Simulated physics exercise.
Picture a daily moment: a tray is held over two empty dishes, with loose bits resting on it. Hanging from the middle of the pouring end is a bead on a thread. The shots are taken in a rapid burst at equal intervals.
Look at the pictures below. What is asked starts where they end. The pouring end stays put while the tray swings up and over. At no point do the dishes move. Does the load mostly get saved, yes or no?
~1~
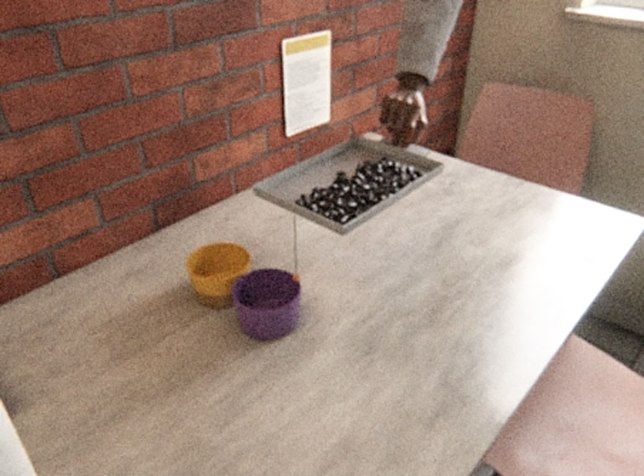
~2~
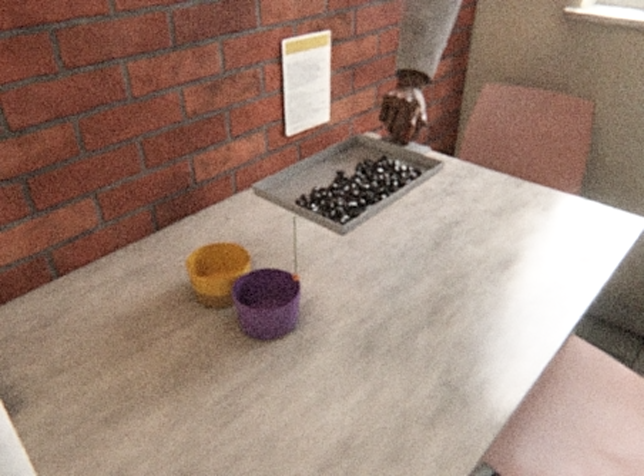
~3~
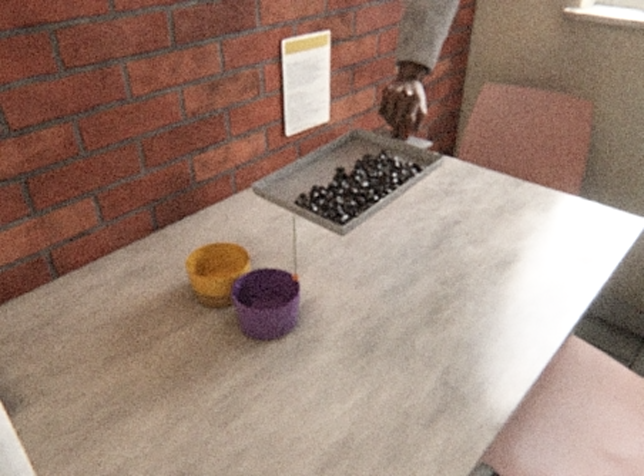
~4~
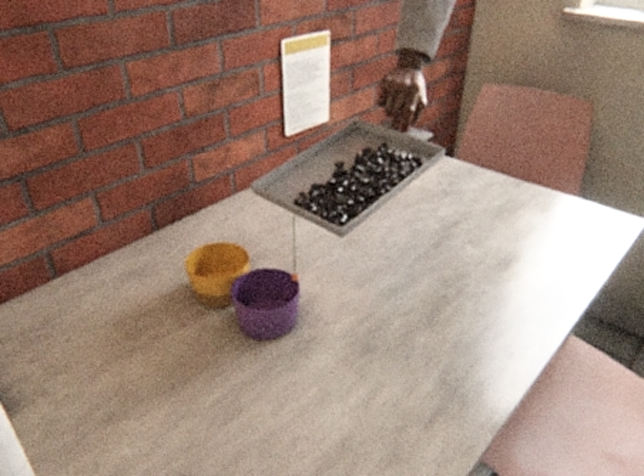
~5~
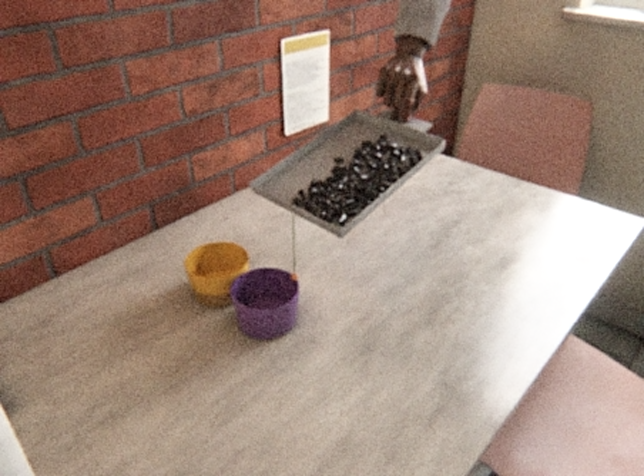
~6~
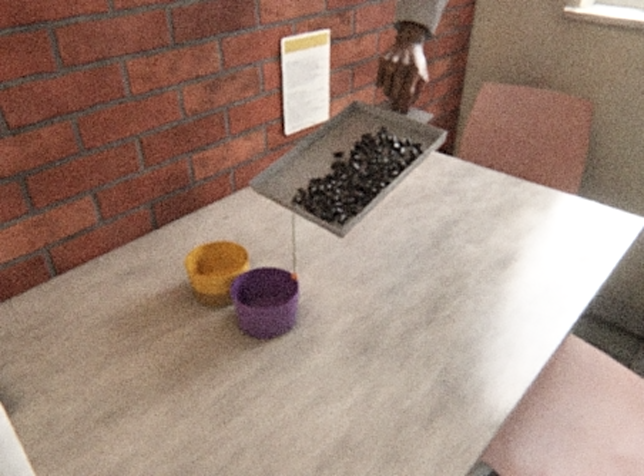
No, less than half is saved.
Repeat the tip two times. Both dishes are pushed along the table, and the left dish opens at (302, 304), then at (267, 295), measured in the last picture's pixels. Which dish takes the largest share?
The dish at left, then the dish at right.
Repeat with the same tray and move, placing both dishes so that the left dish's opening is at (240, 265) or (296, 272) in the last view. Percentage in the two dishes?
40 per cent the first time, 20 per cent the second time.
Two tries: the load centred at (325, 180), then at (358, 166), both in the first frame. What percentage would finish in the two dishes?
Respectively 20 and 20 in a hundred.
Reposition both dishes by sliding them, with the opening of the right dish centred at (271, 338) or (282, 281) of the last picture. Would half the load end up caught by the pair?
Shy of half, then shy of half.
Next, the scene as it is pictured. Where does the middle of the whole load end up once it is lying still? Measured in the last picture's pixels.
The centre ends up roughly at (304, 354).
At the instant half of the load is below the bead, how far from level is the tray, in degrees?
Roughly 105 degrees at that moment.
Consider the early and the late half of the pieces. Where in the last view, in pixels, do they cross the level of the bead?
(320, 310), then (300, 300).
Soon, tray tipped steeply; nearly all on the tray; a stray few in the air.
A while on, tray tipped right over; most on the tray; a stray few in the right dish; a stray few outside both; a small part in the air.
Towards the end, tray tipped past a quarter turn; about a quarter in the right dish; most outside both.
Finally, tray tipped past a quarter turn; about a quarter in the right dish; none in the left dish; most outside both.
